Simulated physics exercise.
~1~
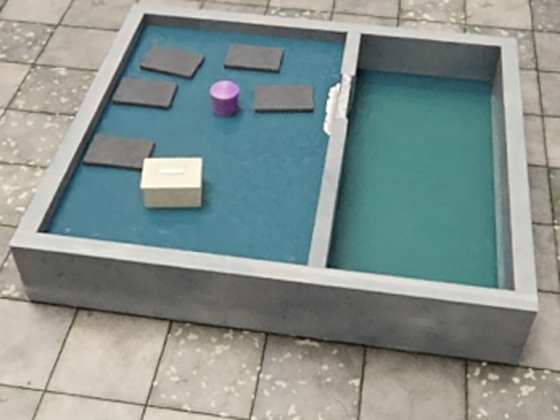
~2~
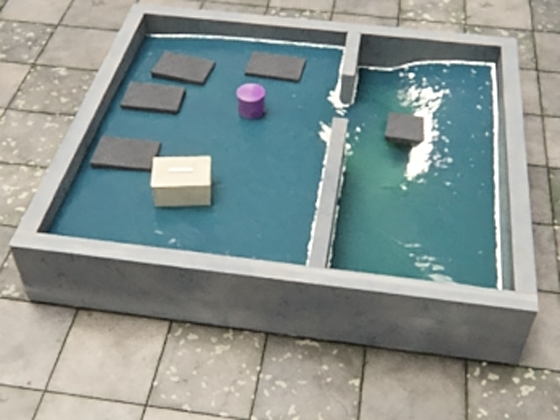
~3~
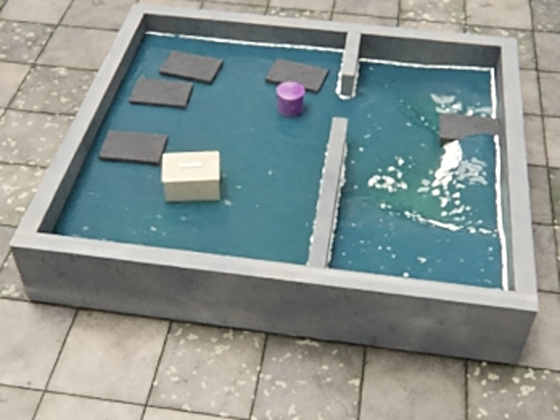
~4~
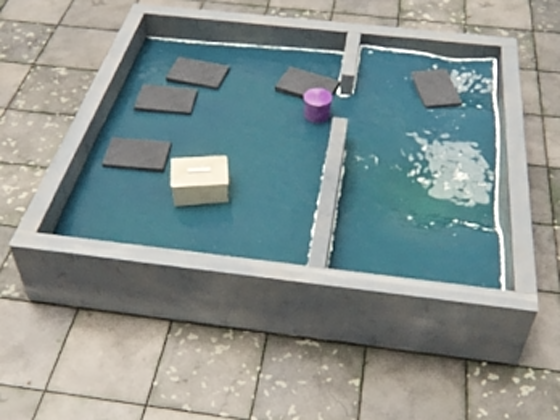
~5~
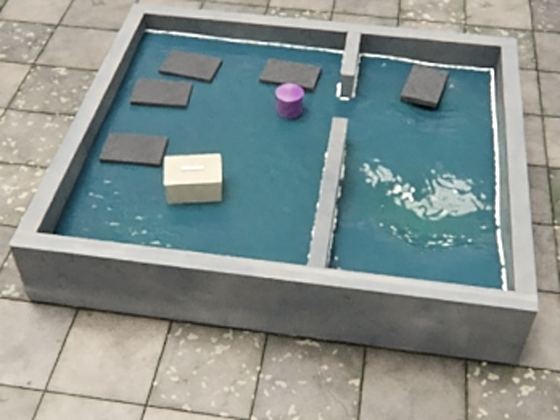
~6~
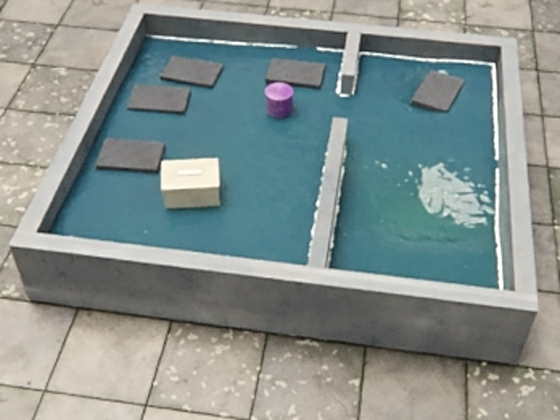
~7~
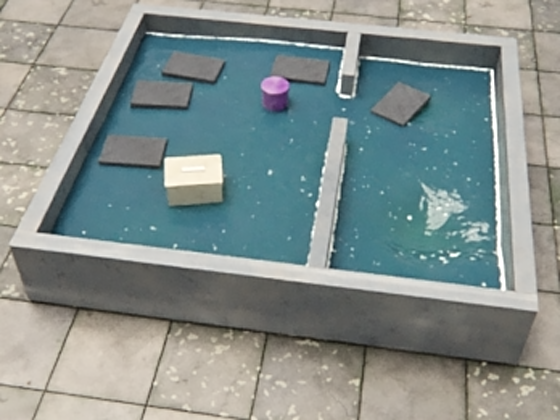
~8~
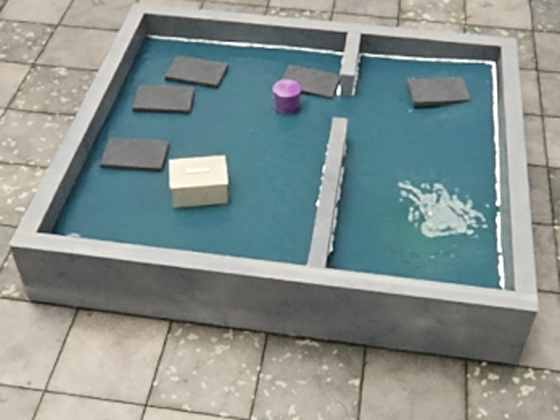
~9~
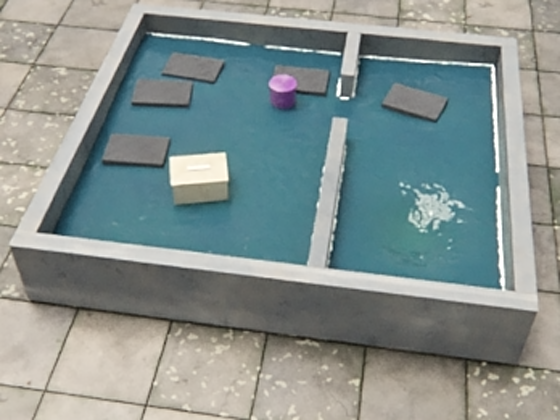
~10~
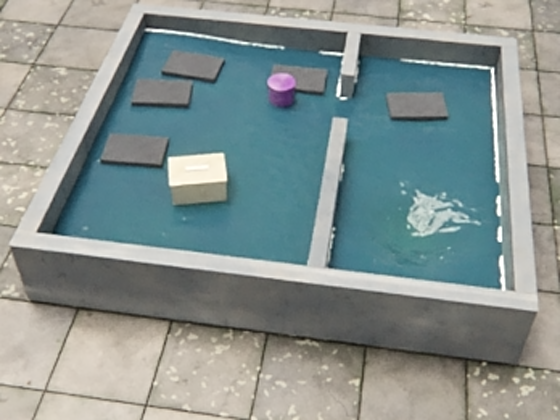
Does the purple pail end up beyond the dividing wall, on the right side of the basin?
No, the purple pail drifts up to the gap but then eases back, and it ends afloat on the left side of the wall.
